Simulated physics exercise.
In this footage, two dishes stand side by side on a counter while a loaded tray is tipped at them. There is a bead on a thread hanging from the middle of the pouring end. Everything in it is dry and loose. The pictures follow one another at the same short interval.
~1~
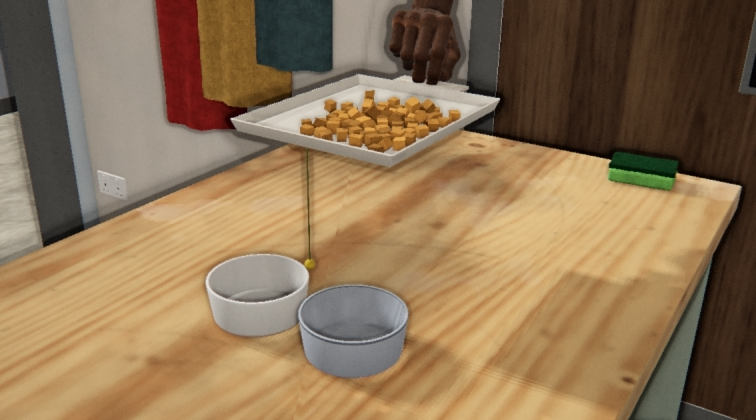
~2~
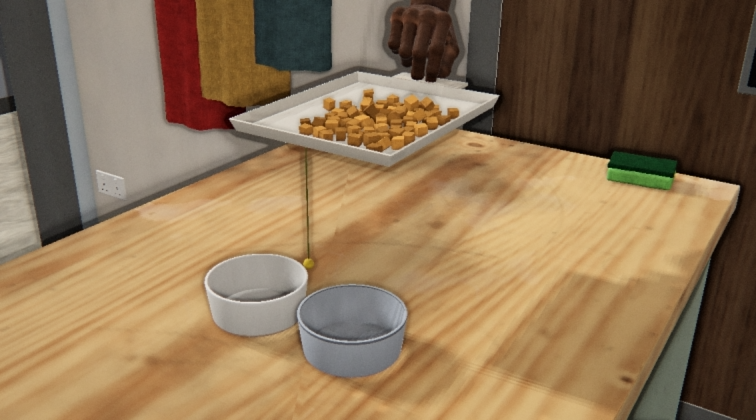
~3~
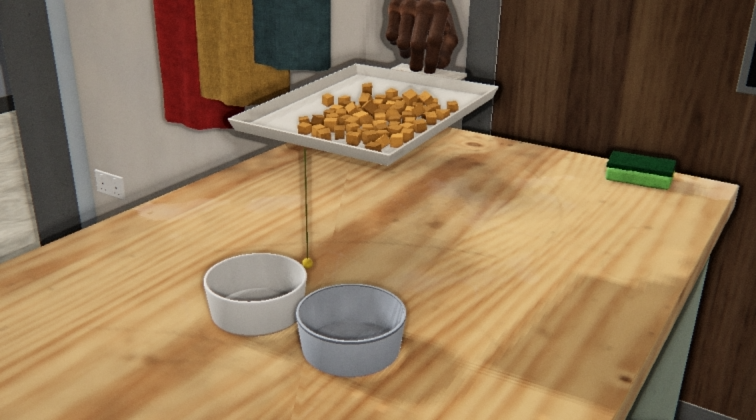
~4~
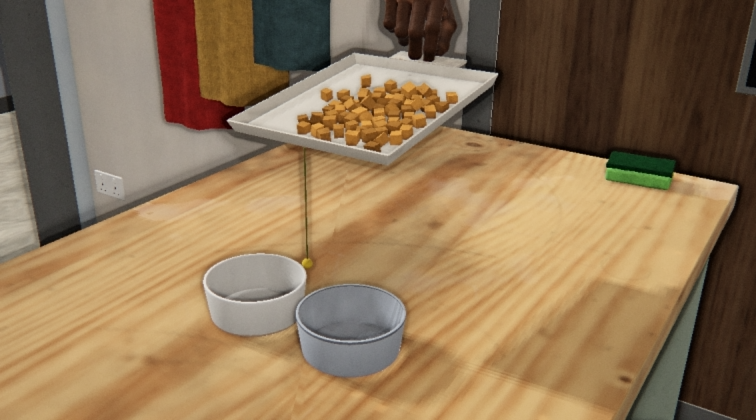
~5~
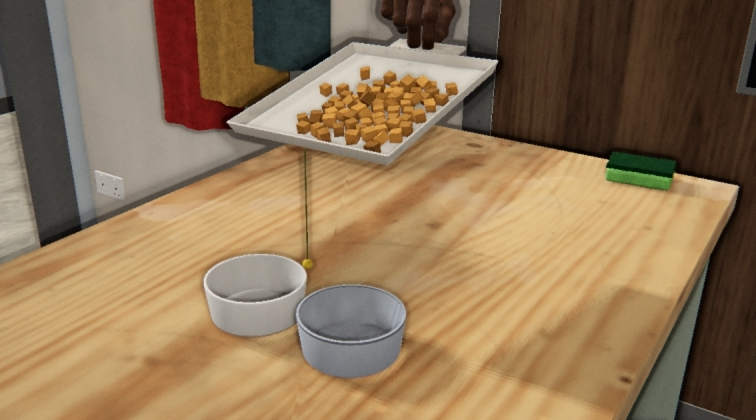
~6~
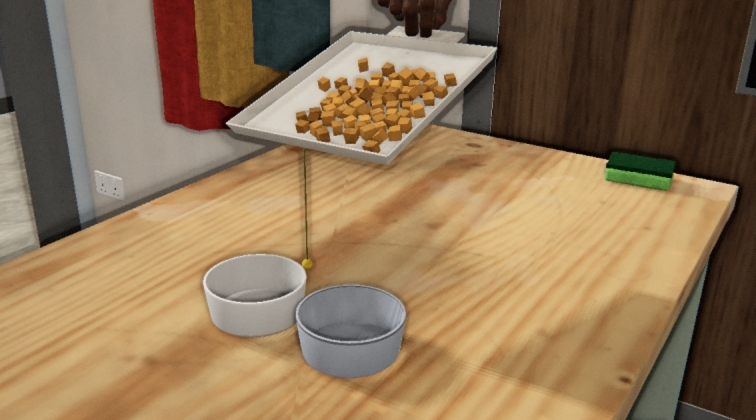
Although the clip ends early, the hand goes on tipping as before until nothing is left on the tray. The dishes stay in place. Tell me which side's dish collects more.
The larger share will most likely go to the dish on the left.
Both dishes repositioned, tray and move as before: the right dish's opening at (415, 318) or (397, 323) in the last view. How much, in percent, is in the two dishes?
About 20 in a hundred, then about 30 in a hundred.
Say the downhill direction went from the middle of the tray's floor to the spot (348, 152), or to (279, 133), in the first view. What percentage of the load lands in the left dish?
Respectively 0 % and 60 %.
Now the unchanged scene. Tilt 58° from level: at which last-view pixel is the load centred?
I'd mark the middle close to (331, 112).
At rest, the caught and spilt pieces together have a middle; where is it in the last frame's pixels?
(257, 315).
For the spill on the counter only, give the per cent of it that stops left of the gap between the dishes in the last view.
Estimate: About 90 per cent.
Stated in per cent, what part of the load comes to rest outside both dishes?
Share outside: Near 40 %.
Shortly afterwards, tray tipped steeply; all but a few on the tray; only a few in the air.
Next, tray tipped right over; the bulk on the tray; only a few outside both; a little in the air.
Some moments later, tray tipped past a quarter turn; near a quarter in the right dish; near a third in the left dish; near a third outside both.
In the end, tray tipped past a quarter turn; near a quarter in the right dish; near a third in the left dish; near a third outside both.
